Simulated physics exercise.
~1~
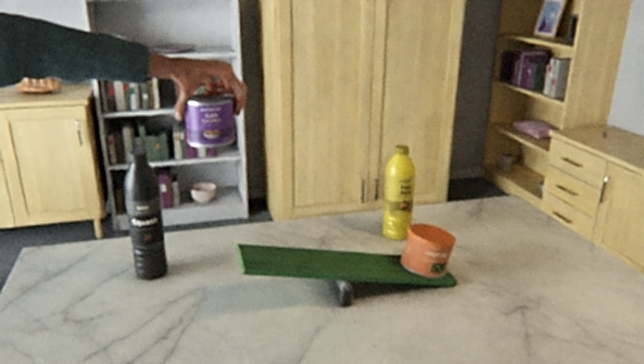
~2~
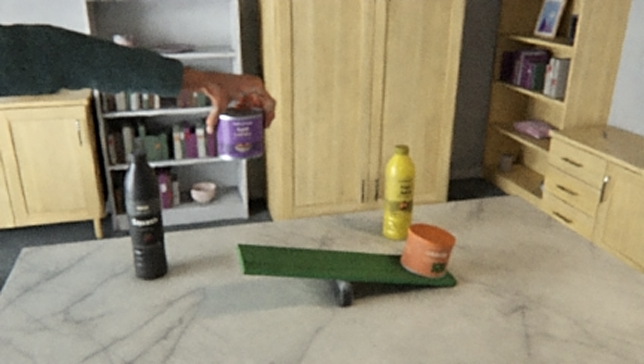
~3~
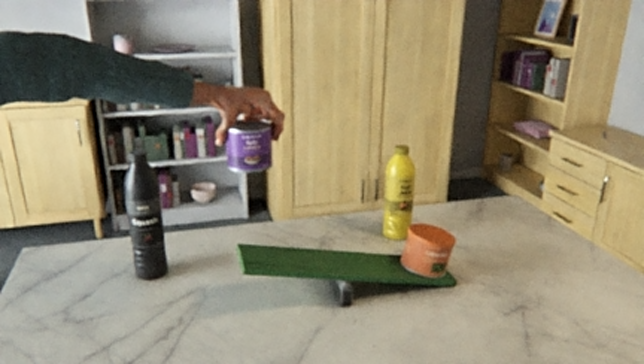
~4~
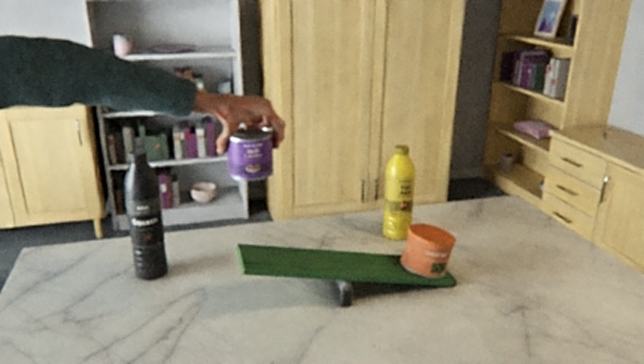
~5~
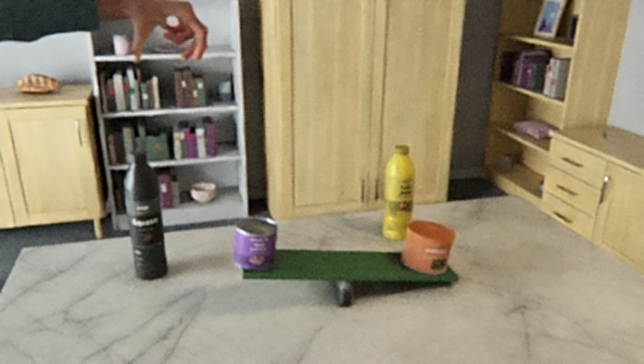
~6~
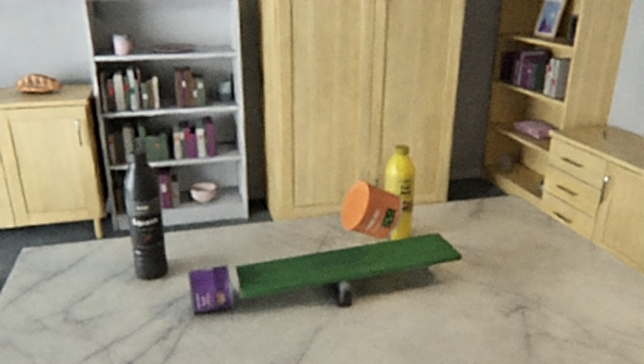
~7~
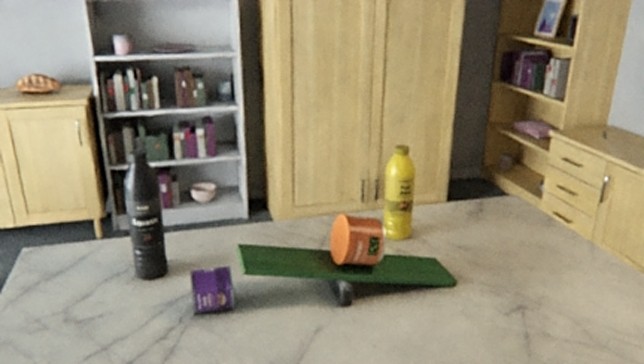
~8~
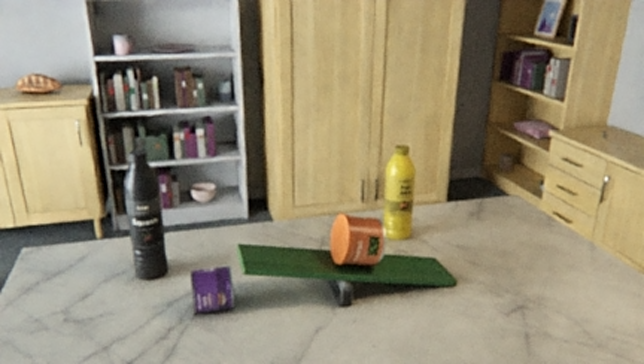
A hand dropping a purple tin onto a green plank's raised end, tossing an orange tub that lands toppled mid-plank.
